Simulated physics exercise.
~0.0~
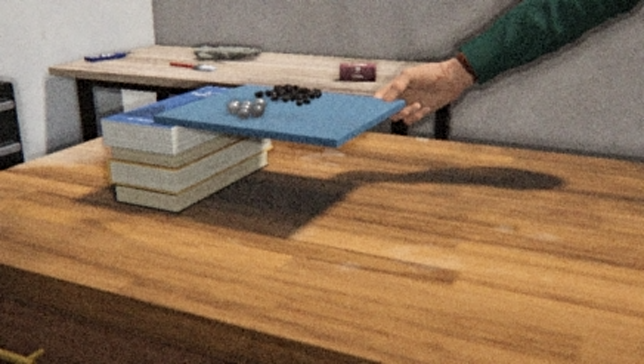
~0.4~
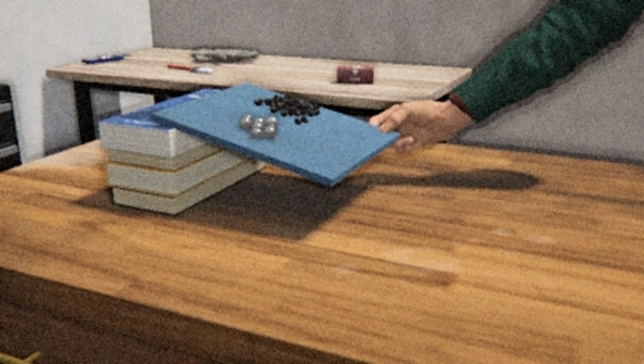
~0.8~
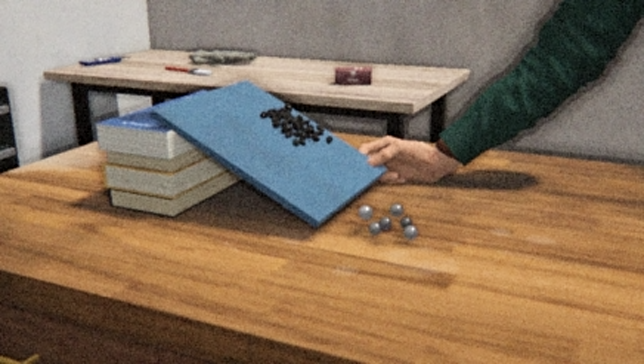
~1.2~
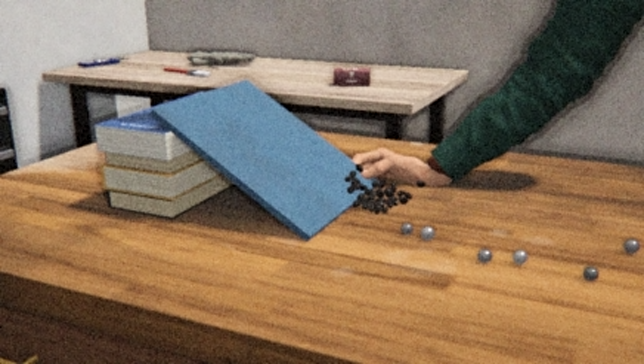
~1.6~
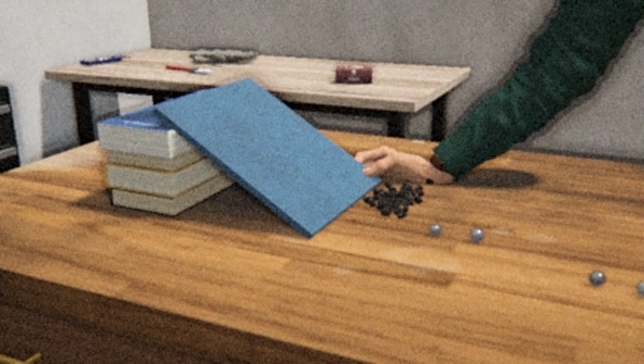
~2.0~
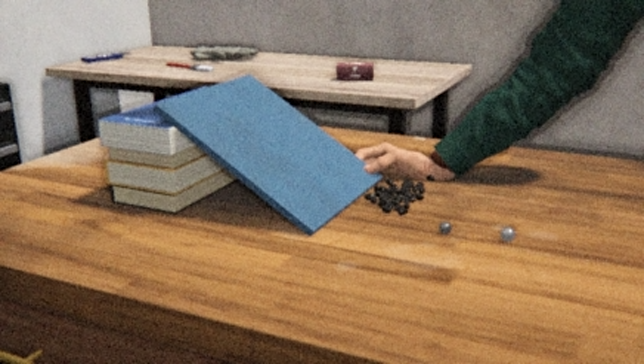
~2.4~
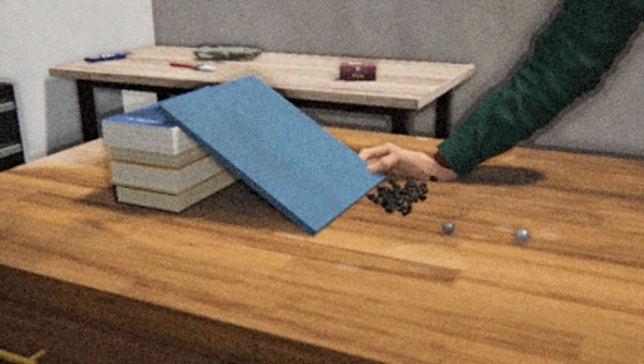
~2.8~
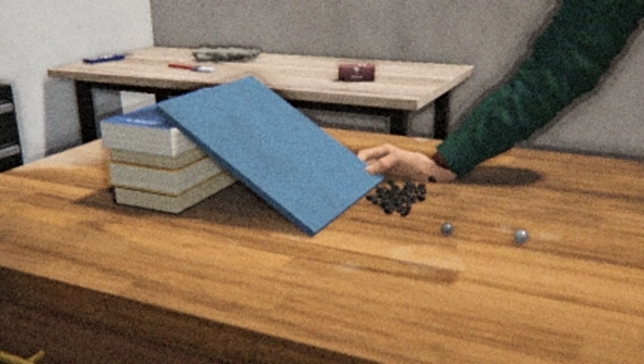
The clip shows a hand lowering one end of a blue board propped on stacked books until it slopes to a wooden tabletop; shiny balls roll off rightward first, then small black pieces slide down and stay heaped near its foot, with two balls resting farther right.
